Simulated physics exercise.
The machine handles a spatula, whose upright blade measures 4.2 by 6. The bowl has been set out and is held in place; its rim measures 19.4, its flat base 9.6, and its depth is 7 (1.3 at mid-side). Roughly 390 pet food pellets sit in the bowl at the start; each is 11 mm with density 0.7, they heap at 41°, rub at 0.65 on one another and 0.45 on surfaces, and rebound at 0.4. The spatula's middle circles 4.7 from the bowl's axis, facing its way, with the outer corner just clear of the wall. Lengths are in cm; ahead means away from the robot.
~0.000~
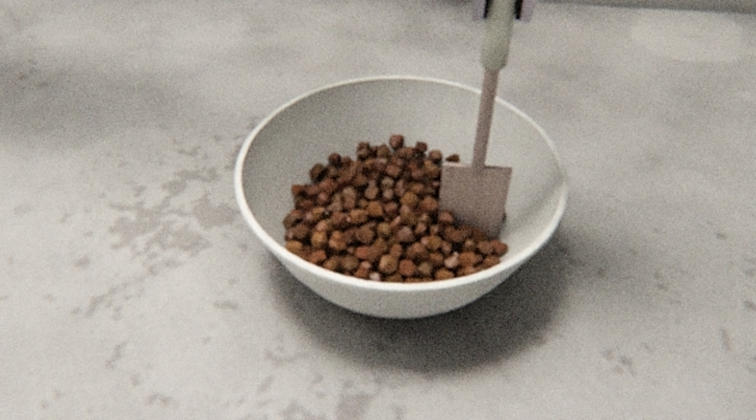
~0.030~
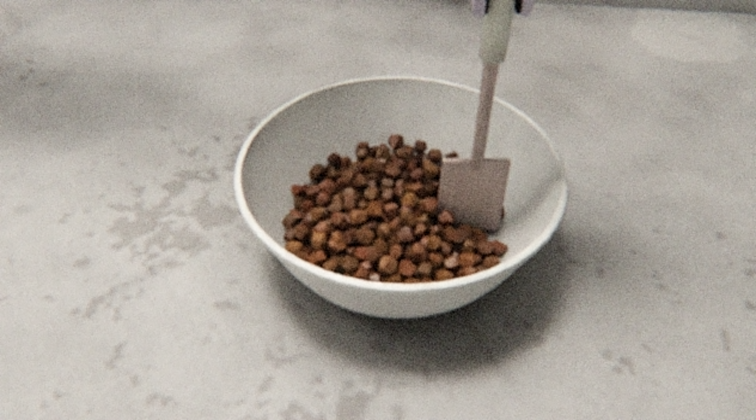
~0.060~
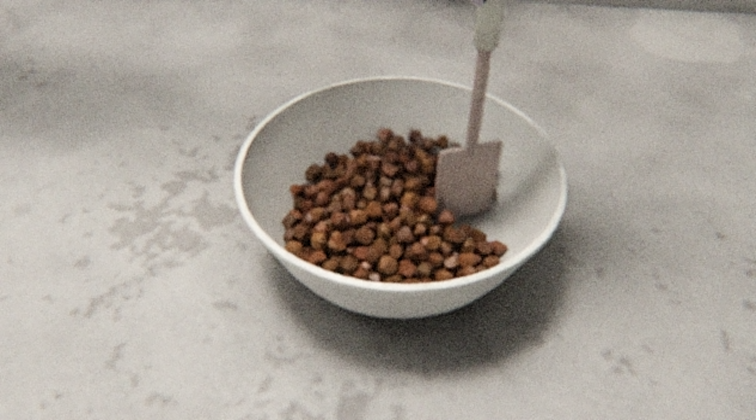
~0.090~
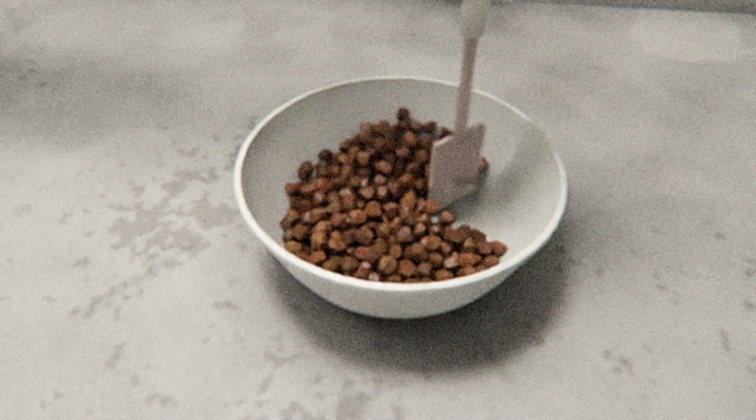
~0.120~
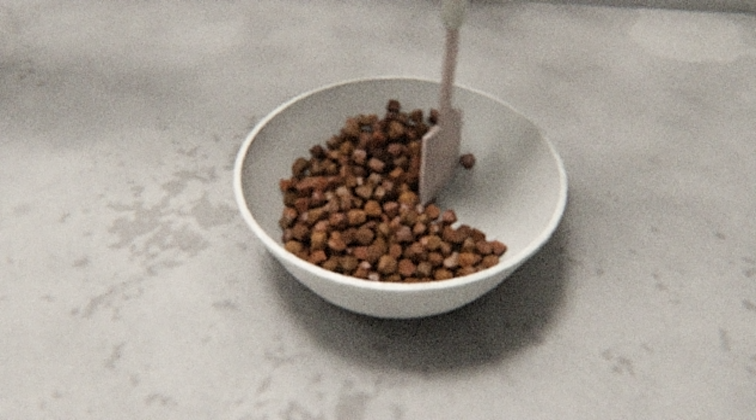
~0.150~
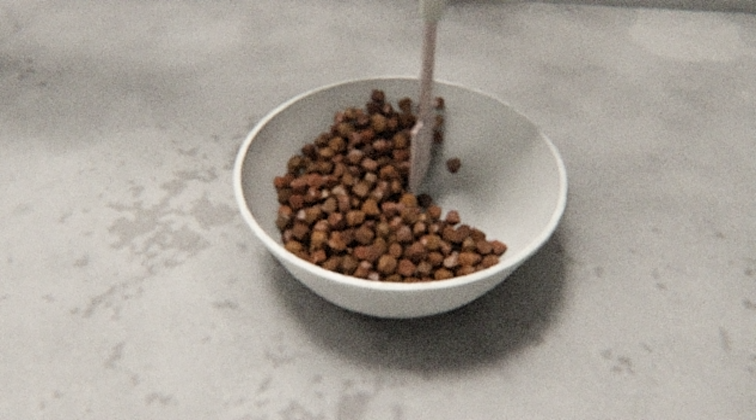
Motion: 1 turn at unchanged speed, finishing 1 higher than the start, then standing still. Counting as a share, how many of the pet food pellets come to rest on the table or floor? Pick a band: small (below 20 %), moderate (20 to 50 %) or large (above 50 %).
Small, below 20 %.
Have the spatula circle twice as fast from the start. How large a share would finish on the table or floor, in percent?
It would come to around 30 percent.
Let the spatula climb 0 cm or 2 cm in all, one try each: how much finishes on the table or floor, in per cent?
About 5 per cent on the first try and 5 per cent on the second.
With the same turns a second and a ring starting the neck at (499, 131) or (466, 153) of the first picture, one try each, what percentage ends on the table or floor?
Near 10 and 0 in a hundred, one try each.
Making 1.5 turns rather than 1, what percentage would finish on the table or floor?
10 %.
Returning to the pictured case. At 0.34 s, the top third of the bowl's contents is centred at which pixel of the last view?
The upper third is centred close to (305, 219).
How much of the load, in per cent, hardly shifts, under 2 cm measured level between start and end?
5 %.
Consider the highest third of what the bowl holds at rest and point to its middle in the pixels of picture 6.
I'd say close to (460, 159).
After 0.34 s, 184° round, highest piece 9 above the table; 384 in the bowl, 4 in flight or on the tool.
After 0.53 s, 294° round, highest piece 9 above the table; 374 in the bowl, 10 on the table or floor, 4 in flight or on the tool.
After 0.82 s, 0° round, highest piece 7 above the table; 361 in the bowl, 27 on the table or floor.
After 1.52 s, 0° round, highest piece 7 above the table; 361 in the bowl, 27 on the table or floor.
At rest, 361 in the bowl, 27 on the table or floor. That is 7 % on the table or floor.
